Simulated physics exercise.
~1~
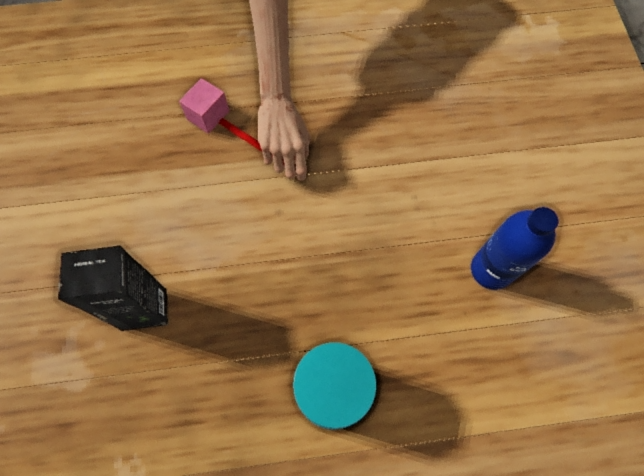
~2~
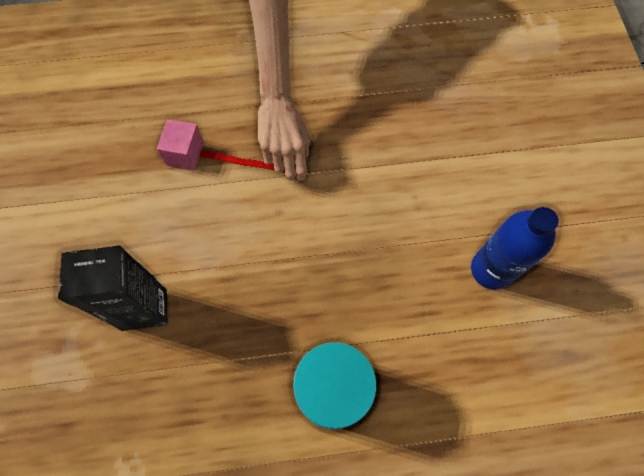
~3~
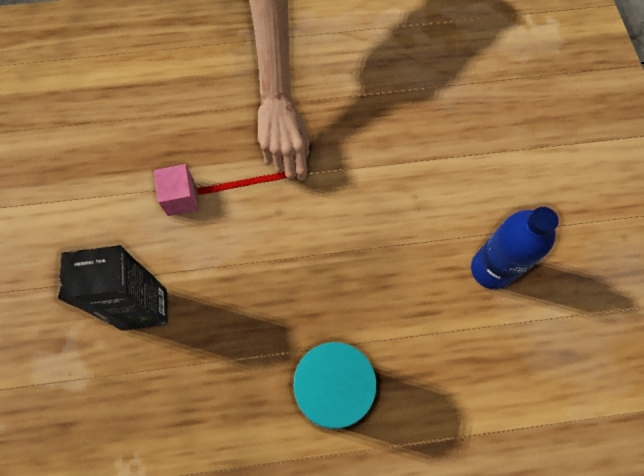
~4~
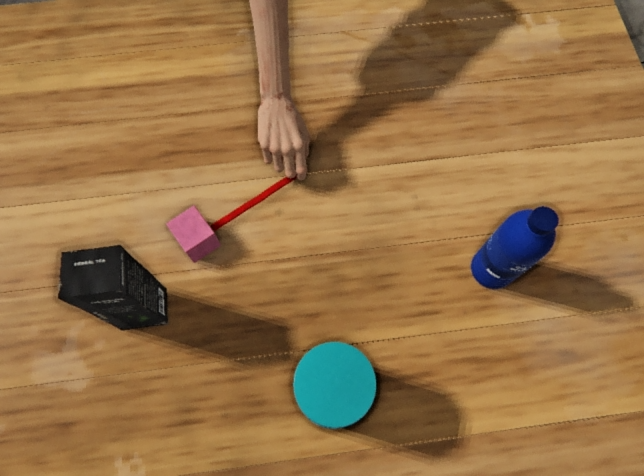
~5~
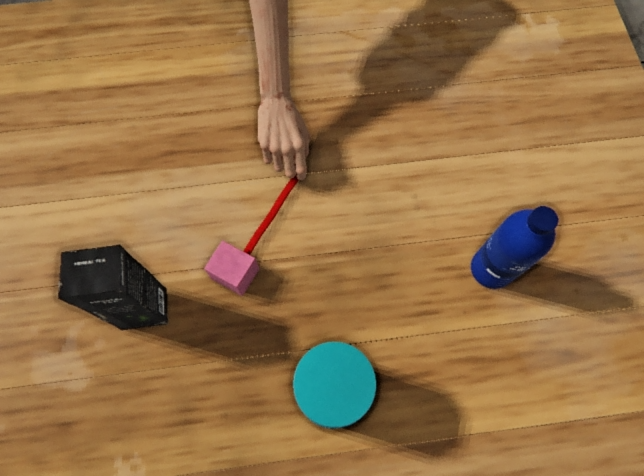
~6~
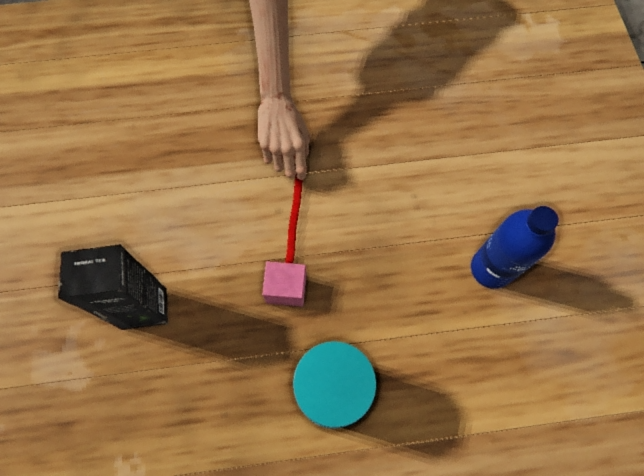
Over a wooden workbench top, a hand swings a pink block anticlockwise on a red ribbon.
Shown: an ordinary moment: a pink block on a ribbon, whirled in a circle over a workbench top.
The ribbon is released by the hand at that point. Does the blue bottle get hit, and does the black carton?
Answer: The blue bottle gets hit, the black carton stays clear.
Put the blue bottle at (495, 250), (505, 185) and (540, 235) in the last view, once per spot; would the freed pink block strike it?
Result per position - 1: Collision; 2: No collision; 3: Collision.
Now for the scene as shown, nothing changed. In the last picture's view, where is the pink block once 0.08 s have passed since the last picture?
At that time it sits close to pixel (395, 279).
Then, 0.08 s after the last picture, block near (395, 279).
Then, 0.20 s after the last picture, block near (509, 275); blue bottle pushed aside.
At rest, block near (597, 299); blue bottle knocked over. The blue bottle gets hit and the black carton escapes it.
